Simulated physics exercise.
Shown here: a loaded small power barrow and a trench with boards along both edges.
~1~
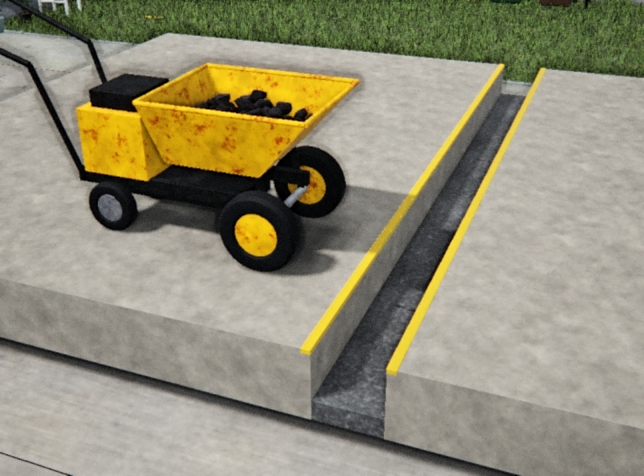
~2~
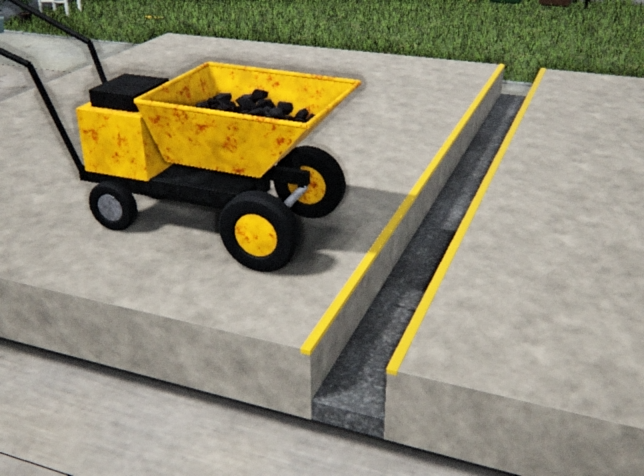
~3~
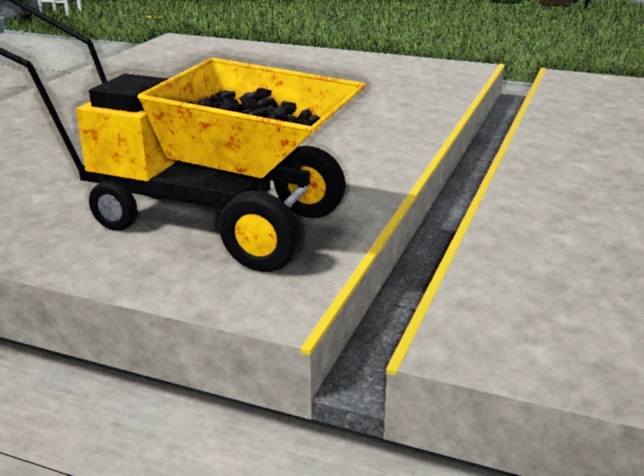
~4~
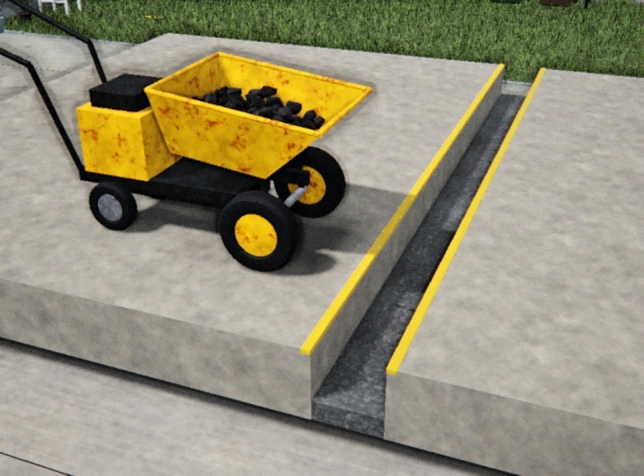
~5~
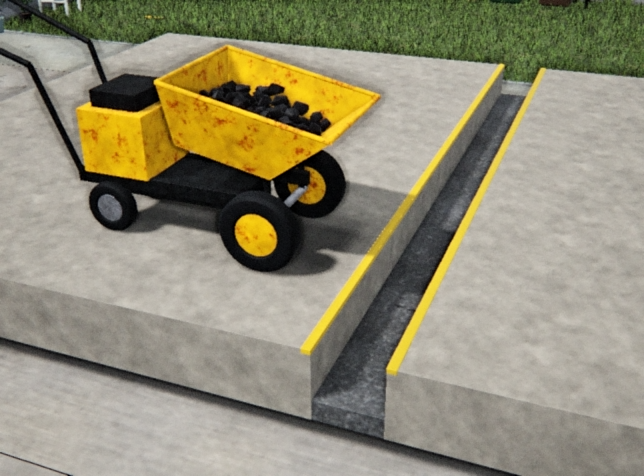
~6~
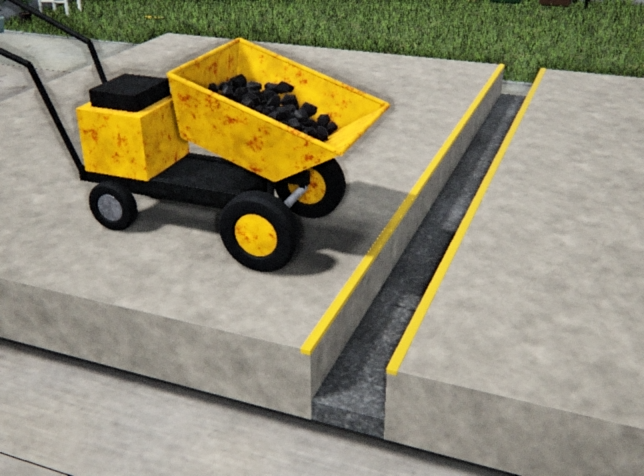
A small yellow power barrow with rust marks, black wheels and dark handles stands on a pale concrete slab, seen from above at an angle with grass behind. Black lumps of coal lie in its skip, and to its right a narrow, dark-floored trench with yellow edges cuts through the slab. The skip, level at first, slowly tilts forward to the right while the wheels and camera stay still.
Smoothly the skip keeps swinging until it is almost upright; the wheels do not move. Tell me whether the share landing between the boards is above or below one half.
The bulk.
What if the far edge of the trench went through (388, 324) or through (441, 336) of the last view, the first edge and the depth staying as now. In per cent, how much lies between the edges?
Roughly 20 percent first and 100 percent second.
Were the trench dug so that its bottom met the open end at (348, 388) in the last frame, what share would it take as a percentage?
It would be close to 60 percent.
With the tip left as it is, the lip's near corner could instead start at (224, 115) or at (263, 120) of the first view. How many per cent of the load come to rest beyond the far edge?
In turn, around 0 per cent and 0 per cent.
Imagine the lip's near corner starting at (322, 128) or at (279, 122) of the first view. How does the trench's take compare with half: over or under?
Run 1 - a majority. Run 2 - a majority.
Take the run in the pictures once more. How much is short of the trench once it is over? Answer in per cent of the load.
Near 0 in every hundred.
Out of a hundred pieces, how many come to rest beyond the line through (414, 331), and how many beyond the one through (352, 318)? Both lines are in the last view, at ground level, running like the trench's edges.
Estimate, first then second: 10 %, 80 %.
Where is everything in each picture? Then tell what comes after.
The first picture shows lip of the skip at (305, 125), level; top of the load at (229, 121), lumps of coal; first edge of the trench at (331, 312); far edge at (412, 330), the trench over half as wide as the skip, and about as deep as wide.
The second picture shows lip of the skip at (307, 126), level; top of the load at (230, 121).
The third picture shows lip of the skip at (312, 130), tipped barely; top of the load at (233, 119).
The fourth picture shows lip of the skip at (320, 135), tipped a little; top of the load at (229, 114).
The fifth picture shows lip of the skip at (330, 143), tipped a little; top of the load at (242, 102).
The sixth picture shows lip of the skip at (340, 153), tipped clearly; top of the load at (234, 107); first edge of the trench at (331, 312); far edge at (412, 330).
Soon after the last picture, skip tipped steeply; all in the skip.
A little later, skip tipped right over; about two thirds in the skip; about a quarter in or heaped over the trench; a small part beyond it.
Later still, skip tipped right over; a stray few in the skip; nearly all in or heaped over the trench; a small part beyond it.
At rest, skip tipped right over; nearly all in or heaped over the trench; a small part beyond it.
